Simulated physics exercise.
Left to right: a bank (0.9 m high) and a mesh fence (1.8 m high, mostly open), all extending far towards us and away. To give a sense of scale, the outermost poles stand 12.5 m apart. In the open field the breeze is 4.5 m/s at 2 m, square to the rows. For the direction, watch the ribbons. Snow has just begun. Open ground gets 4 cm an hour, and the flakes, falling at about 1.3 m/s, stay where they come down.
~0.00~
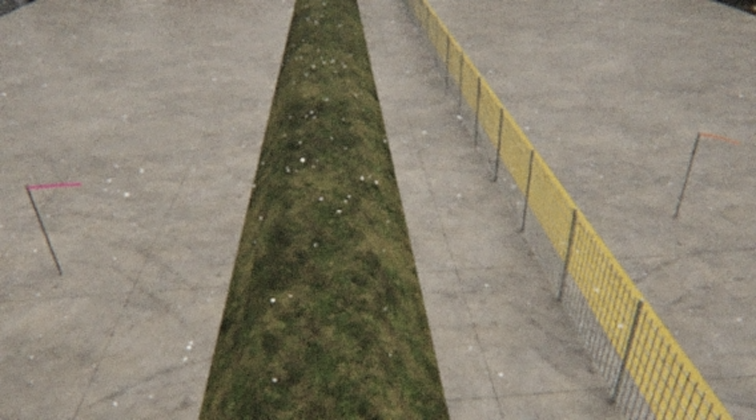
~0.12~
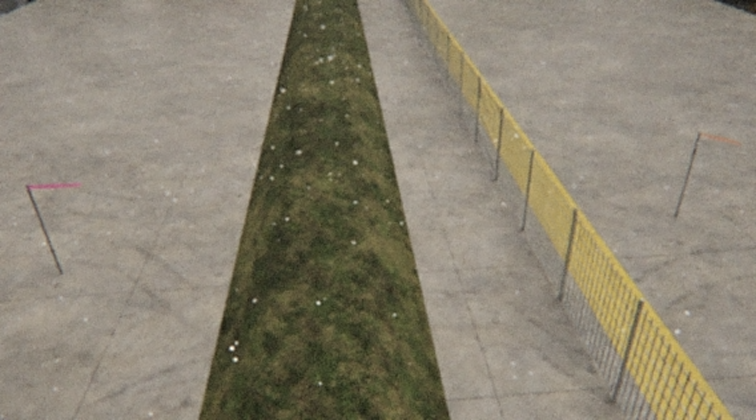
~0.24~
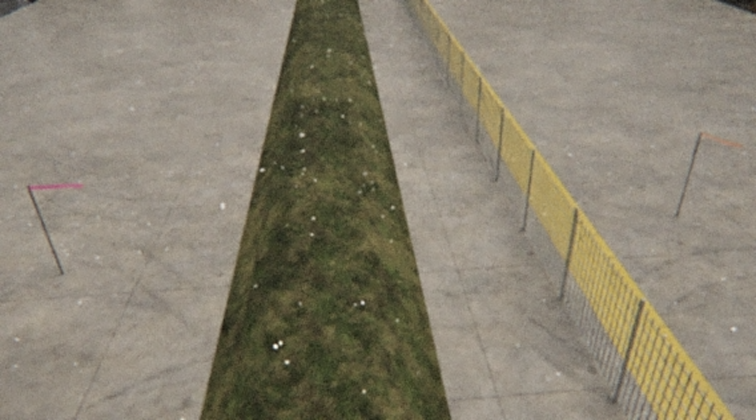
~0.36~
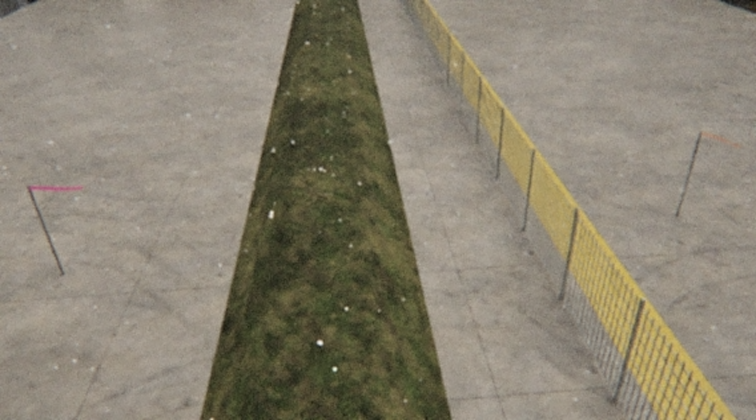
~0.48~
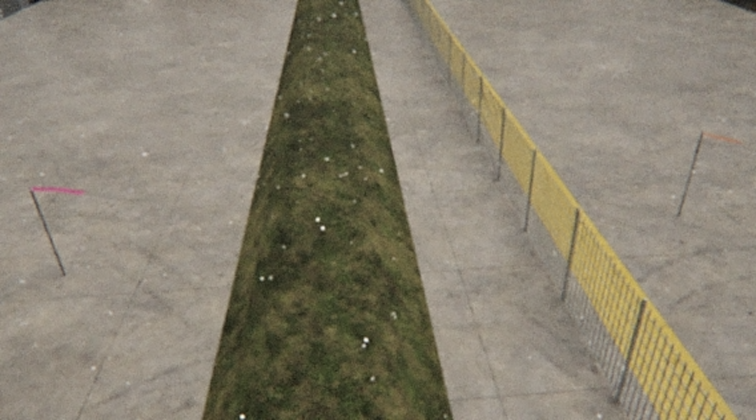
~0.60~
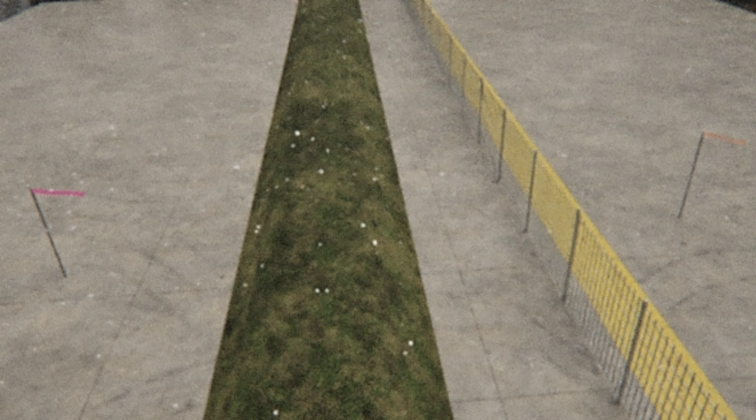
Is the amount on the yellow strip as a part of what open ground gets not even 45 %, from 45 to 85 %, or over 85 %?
Above 85 % of the open amount.
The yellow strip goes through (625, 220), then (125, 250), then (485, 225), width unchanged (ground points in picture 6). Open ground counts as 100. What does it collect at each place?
Roughly 100 per cent, 100 per cent and 70 per cent in that order.
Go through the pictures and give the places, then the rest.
The first frame shows the left ribbon ends at (81, 184), leaning 90 degrees to the right.
The second frame shows the right ribbon ends at (741, 145), leaning 75 degrees to the right and the yellow one passes (564, 221).
The third frame shows the left ribbon ends at (83, 186), leaning 85 degrees to the right, above the rows the flakes slant 80 degrees from upright, towards the right and the top of the mesh fence crosses (509, 117).
The fourth frame shows the right ribbon ends at (740, 147), leaning 70 degrees to the right and the yellow one passes (529, 167).
The fifth frame shows the left ribbon ends at (83, 193), leaning 80 degrees to the right and above the rows the flakes slant 80 degrees from upright, towards the right.
The sixth frame shows the right ribbon ends at (745, 143), leaning 75 degrees to the right and the top of the bank crosses (325, 167).
10 minutes on, 7 mm on the yellow strip, 7 mm in the open.
30 minutes on, 21 mm on the yellow strip, 20 mm in the open.
60 minutes on, 41 mm on the yellow strip, 40 mm in the open, so the yellow strip has 104 % of the open amount; the left half of it has 101 %, the right half 107 %.
